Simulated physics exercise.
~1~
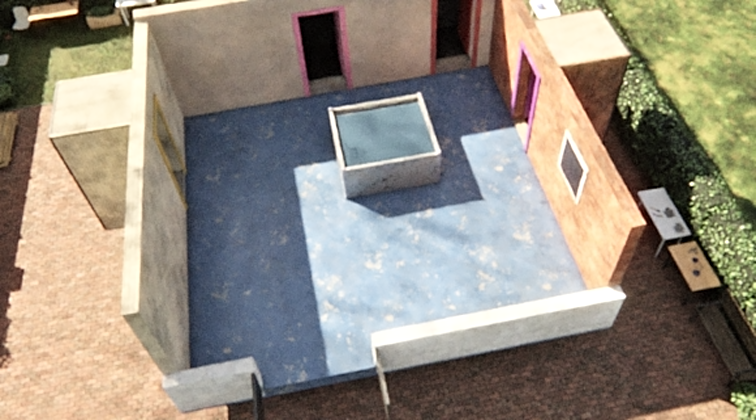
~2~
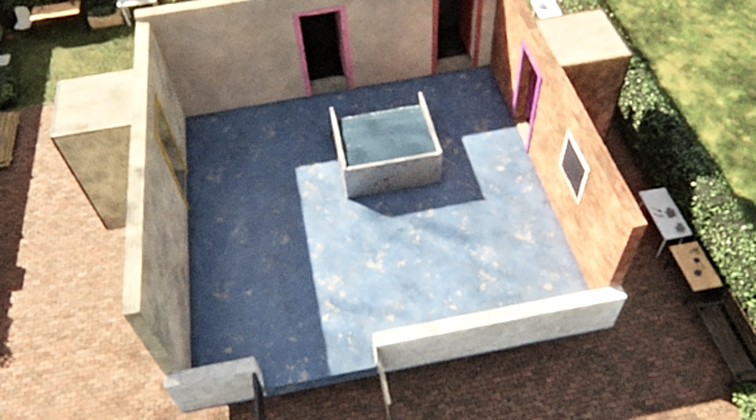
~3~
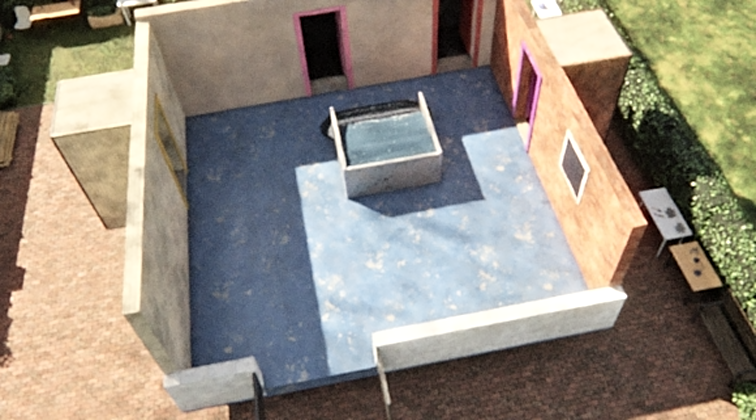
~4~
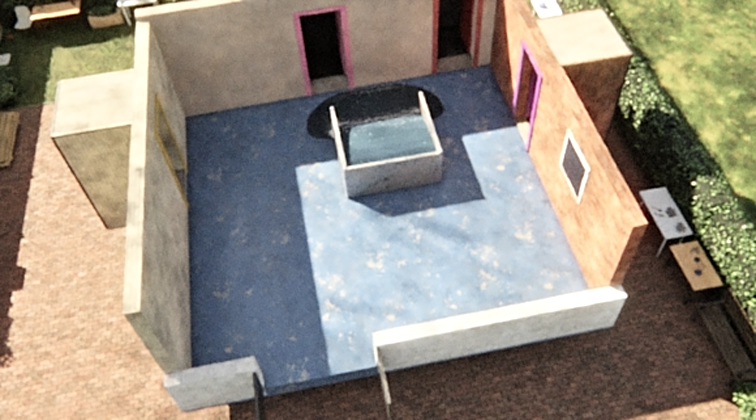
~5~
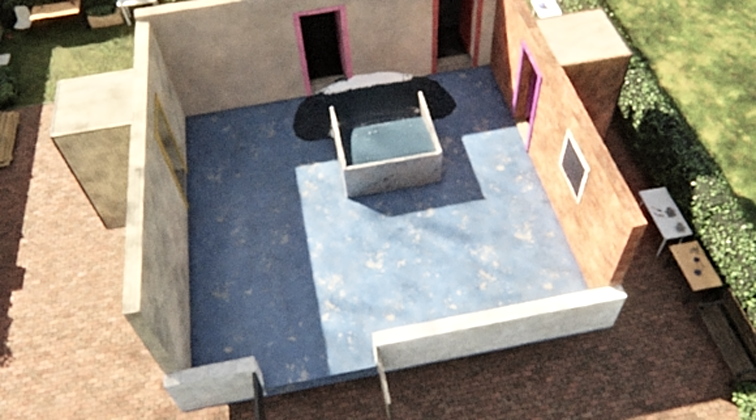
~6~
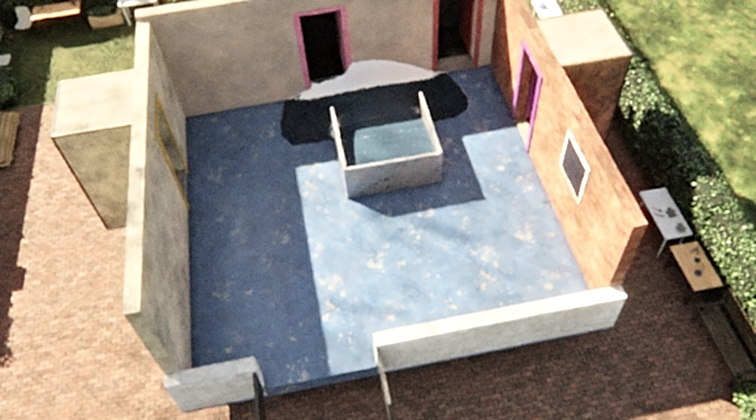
A pale square tank of blue-grey water stands toward the back of a roofless walled yard, seen from high above by a still camera. The floor is mottled blue, part shaded and part sunlit, with a pink-framed doorway behind and an orange-brown wall at right. The tank's far side disappears, and a dark patch spreads out behind it, widening both ways, then whitish water creeps along the back wall.
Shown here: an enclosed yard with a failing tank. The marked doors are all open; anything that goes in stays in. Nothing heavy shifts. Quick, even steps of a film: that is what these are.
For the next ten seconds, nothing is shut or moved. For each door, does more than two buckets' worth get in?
Door by door: The yellow door, no; the purple door, yes; the red door, no; the pink door, yes.
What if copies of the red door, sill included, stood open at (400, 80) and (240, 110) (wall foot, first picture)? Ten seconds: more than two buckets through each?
Door one beats the threshold, door two misses the threshold.
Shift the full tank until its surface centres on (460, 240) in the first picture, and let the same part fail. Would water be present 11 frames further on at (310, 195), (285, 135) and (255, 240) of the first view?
In that order: Reached by the flood, reached by the flood, not reached.
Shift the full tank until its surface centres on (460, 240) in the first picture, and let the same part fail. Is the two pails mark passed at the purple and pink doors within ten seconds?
Purple door: Exceeds the limit; pink door: Within the limit.
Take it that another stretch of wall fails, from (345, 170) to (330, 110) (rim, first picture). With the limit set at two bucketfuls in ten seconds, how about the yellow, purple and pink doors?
The yellow door tops the limit, the purple door stays within the limit, and the pink door stays within the limit.
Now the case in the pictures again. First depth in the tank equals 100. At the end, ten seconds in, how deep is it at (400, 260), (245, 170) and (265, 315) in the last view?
My figures are about 4, 4 and 10 percent.
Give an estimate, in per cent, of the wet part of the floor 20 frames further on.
It comes out near 50 percent.
A moment on, water covers 15 % of the floor; the yellow door not reached, the purple door not reached, the red door wet at the sill, nothing in, the pink door over two buckets in.
Next, water covers 25 % of the floor; the yellow door not reached, the purple door wet at the sill, nothing in, the red door wet at the sill, nothing in, the pink door far over two buckets in.
Then, water covers 50 % of the floor; the yellow door wet at the sill, nothing in, the purple door under two buckets in, the red door wet at the sill, nothing in, the pink door far over two buckets in.
Later, water covers 80 % of the floor; the yellow door wet at the sill, nothing in, the purple door over two buckets in, the red door wet at the sill, nothing in, the pink door far over two buckets in.
In the end, water covers 85 % of the floor; the yellow door wet at the sill, nothing in, the purple door over two buckets in, the red door wet at the sill, nothing in, the pink door far over two buckets in.
